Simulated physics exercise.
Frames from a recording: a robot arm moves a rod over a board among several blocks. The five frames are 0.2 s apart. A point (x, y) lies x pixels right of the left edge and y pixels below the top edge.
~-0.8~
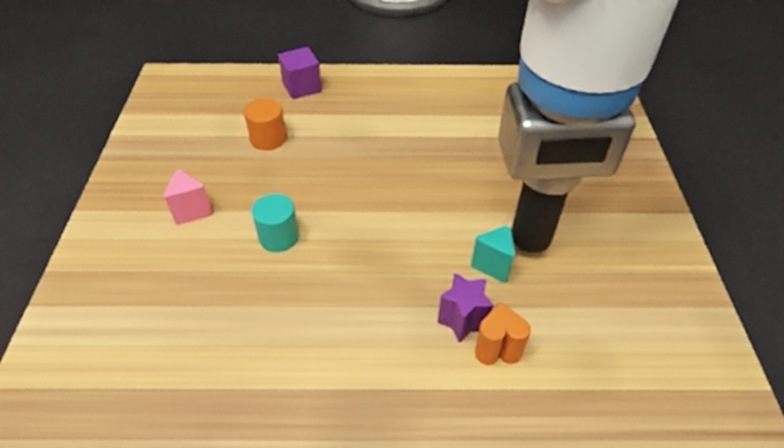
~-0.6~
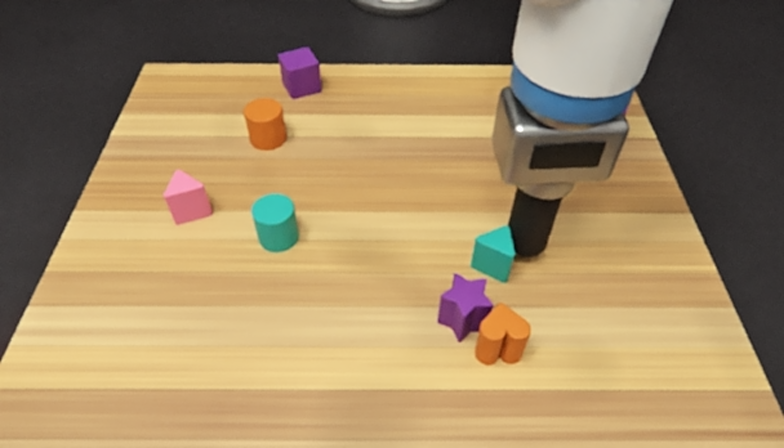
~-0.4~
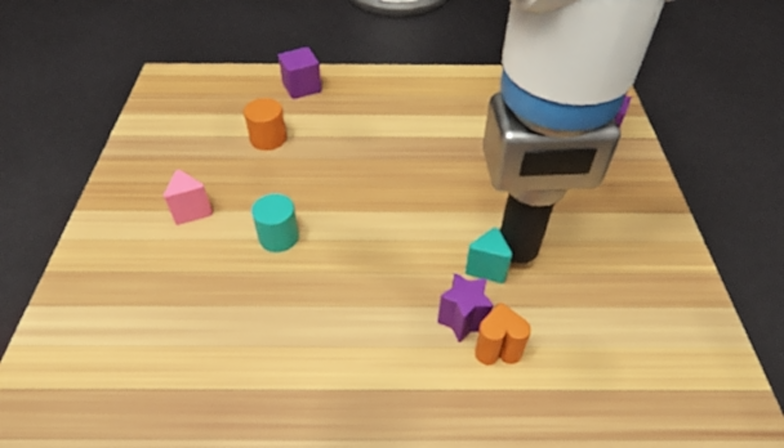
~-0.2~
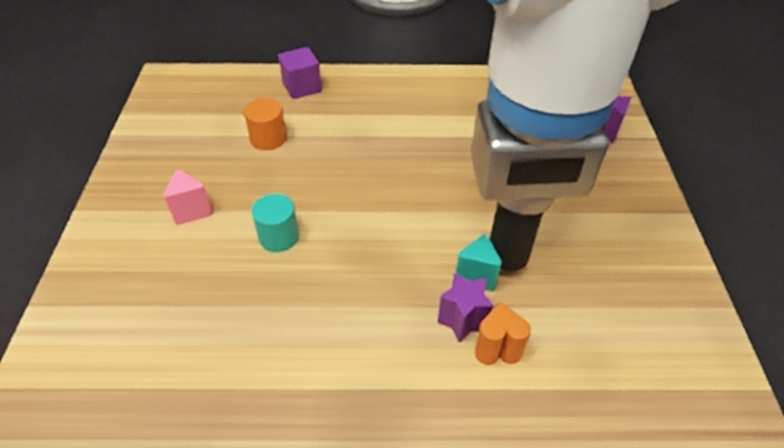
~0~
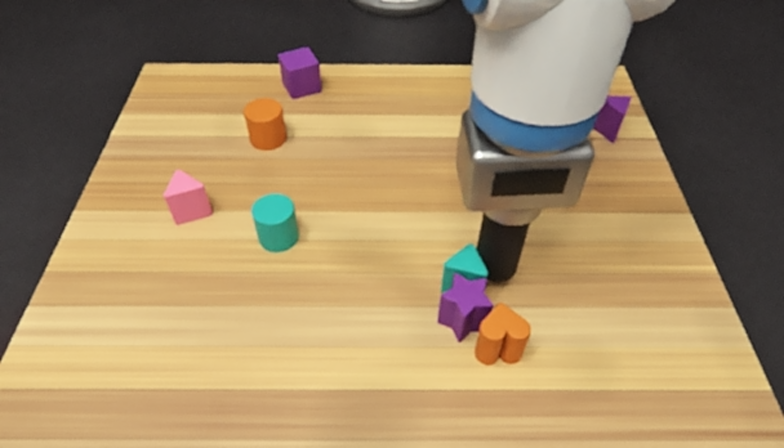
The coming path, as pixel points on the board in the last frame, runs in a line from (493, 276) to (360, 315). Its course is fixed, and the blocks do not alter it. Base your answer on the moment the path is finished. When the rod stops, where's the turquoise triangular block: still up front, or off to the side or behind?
That block remains ahead.
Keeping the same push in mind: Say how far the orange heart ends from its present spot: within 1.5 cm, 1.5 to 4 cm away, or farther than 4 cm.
Range: Under 1.5 cm.
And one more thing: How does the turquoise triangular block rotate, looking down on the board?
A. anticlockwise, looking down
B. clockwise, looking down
It's A.
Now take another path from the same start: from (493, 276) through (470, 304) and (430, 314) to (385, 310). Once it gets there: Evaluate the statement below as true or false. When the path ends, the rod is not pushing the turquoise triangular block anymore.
Answer: False.
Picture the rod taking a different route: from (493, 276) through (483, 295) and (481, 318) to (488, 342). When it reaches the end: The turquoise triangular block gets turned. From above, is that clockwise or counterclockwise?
Watching from overhead, you'd notice the turquoise triangular block rotating clockwise.
The first path, step by step. One third of the way, rod at (451, 278); turquoise triangular block at (423, 276), turned 25° anticlockwise; purple star at (458, 302), turned 45° anticlockwise.
Two thirds of the way, rod at (405, 291); turquoise triangular block at (374, 291), turned 25° anticlockwise; purple star at (454, 305), turned 65° anticlockwise.
At the end, rod at (360, 305); turquoise triangular block at (326, 308), turned 30° anticlockwise; purple star at (454, 305), turned 65° anticlockwise; orange heart unmoved.
